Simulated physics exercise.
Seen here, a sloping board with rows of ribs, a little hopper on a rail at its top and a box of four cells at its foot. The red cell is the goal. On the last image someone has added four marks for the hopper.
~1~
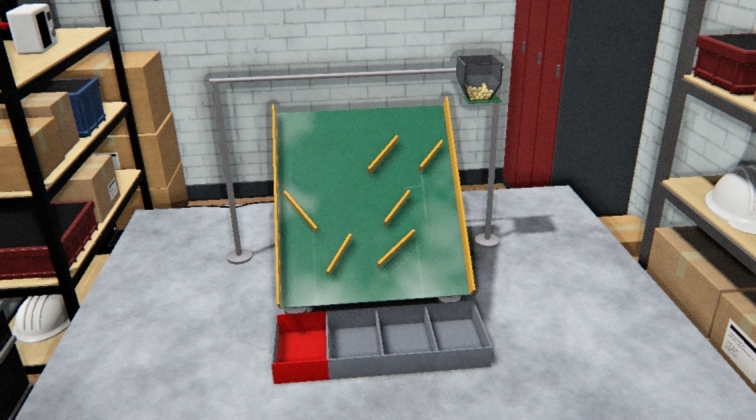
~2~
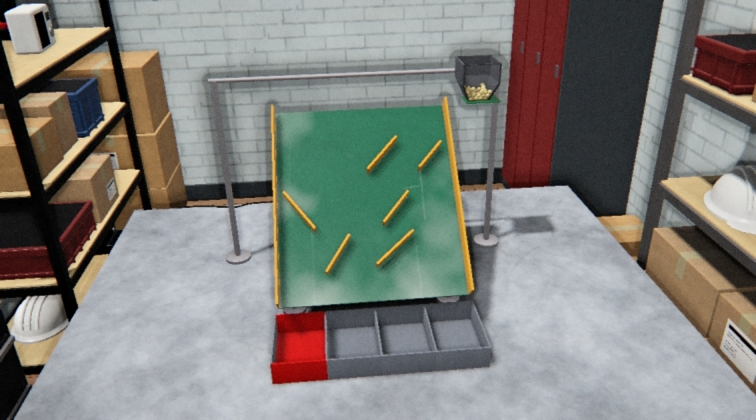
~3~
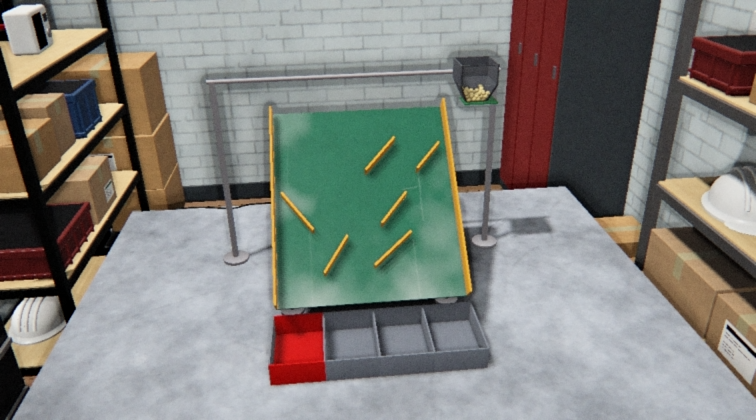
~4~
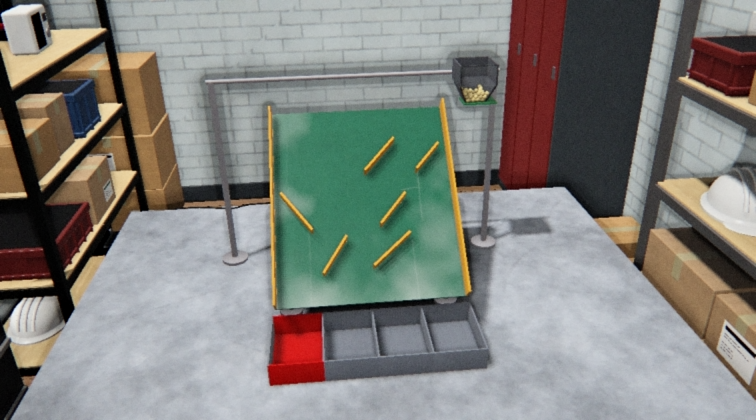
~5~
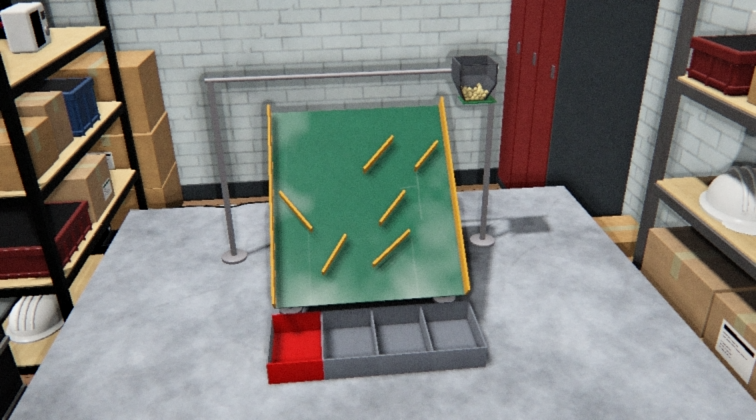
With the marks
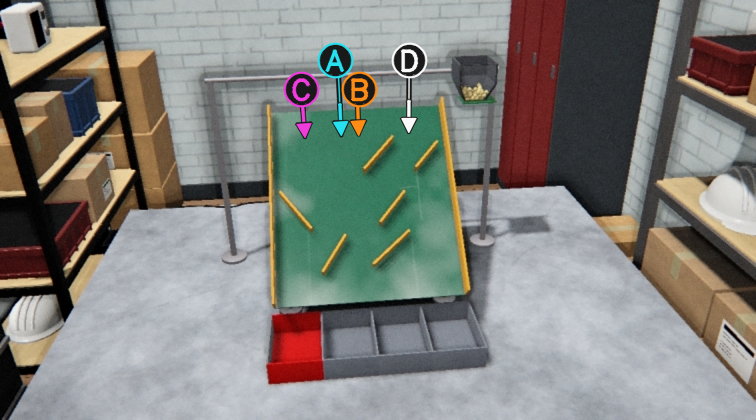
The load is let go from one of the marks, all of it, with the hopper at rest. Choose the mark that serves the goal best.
Best: C.
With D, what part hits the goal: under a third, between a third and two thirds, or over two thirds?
Mark D gives under a third.
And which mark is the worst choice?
It is D.
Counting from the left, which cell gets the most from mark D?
The second from the left.
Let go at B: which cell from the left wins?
The first.
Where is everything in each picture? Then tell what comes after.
Hopper at (478, 91), soya beans, door shut, in the first picture.
Ribs (368, 168) to (396, 136), (419, 167) to (441, 141), in the second picture.
Ribs (281, 192) to (313, 229), (382, 223) to (406, 191), in the third picture.
Ribs (324, 273) to (347, 235), (374, 265) to (410, 231), in the fourth picture.
Red cell at (296, 371), number 1 of 4 from the left, in the fifth picture.
On the marked copy, mark A meets the board at (341, 130); mark B meets the board at (358, 129); mark C meets the board at (304, 132); mark D meets the board at (408, 127).
With A, about half in the red cell, about half in other cells.
With B, about two thirds in the red cell, about a quarter in other cells.
With C, nearly all in the red cell, a small part in other cells.
With D, a small part in the red cell, most in other cells, a stray few outside the box.
